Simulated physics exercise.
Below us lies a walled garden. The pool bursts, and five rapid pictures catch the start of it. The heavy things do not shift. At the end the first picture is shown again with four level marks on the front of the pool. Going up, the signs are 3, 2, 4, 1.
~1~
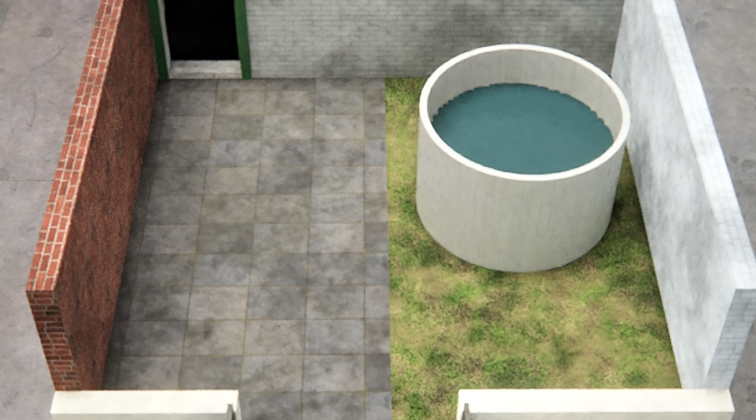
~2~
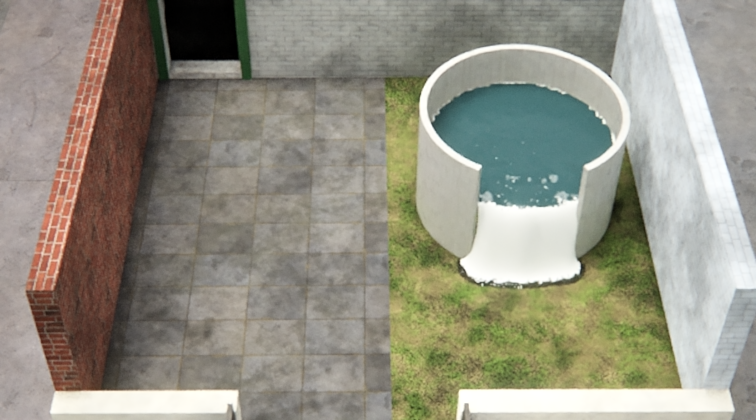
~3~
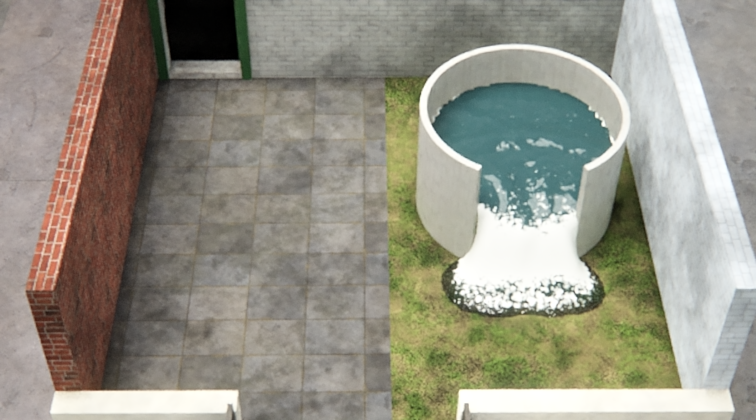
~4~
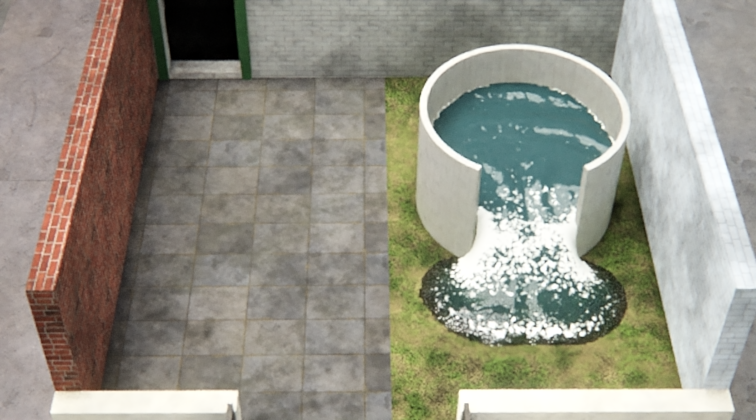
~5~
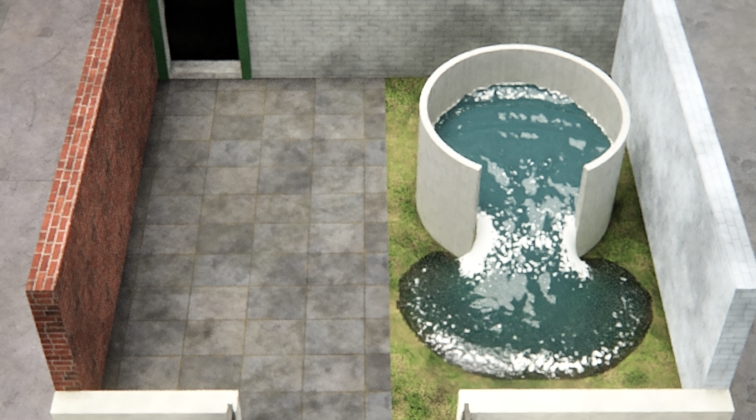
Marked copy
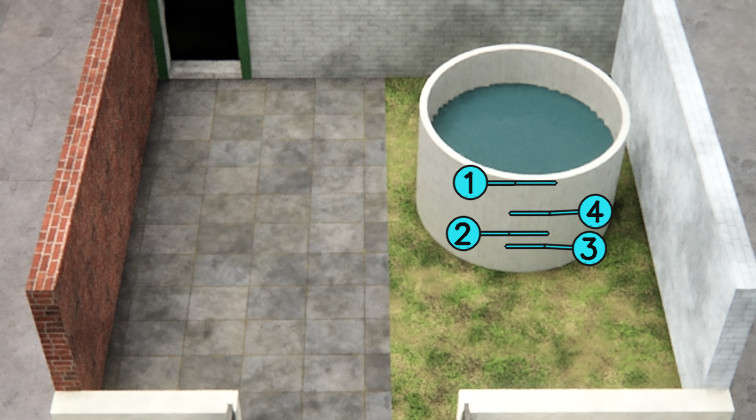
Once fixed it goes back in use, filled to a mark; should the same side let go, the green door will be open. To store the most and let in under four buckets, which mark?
4 will do.
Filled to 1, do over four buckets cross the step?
Yes, that goes wrong.
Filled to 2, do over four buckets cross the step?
No.
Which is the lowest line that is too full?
That is line 1.
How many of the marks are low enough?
Three of the four.
On the marked copy, 1 at (534, 182); 2 at (527, 233); 3 at (526, 246); 4 at (530, 213); from the bottom up 3, 2, 4, 1.
If 1 is chosen, about 10 bucketfuls get in.
If 2 is chosen, nothing gets over.
If 3 is chosen, nothing gets over.
If 4 is chosen, a splash gets over, under a bucket.
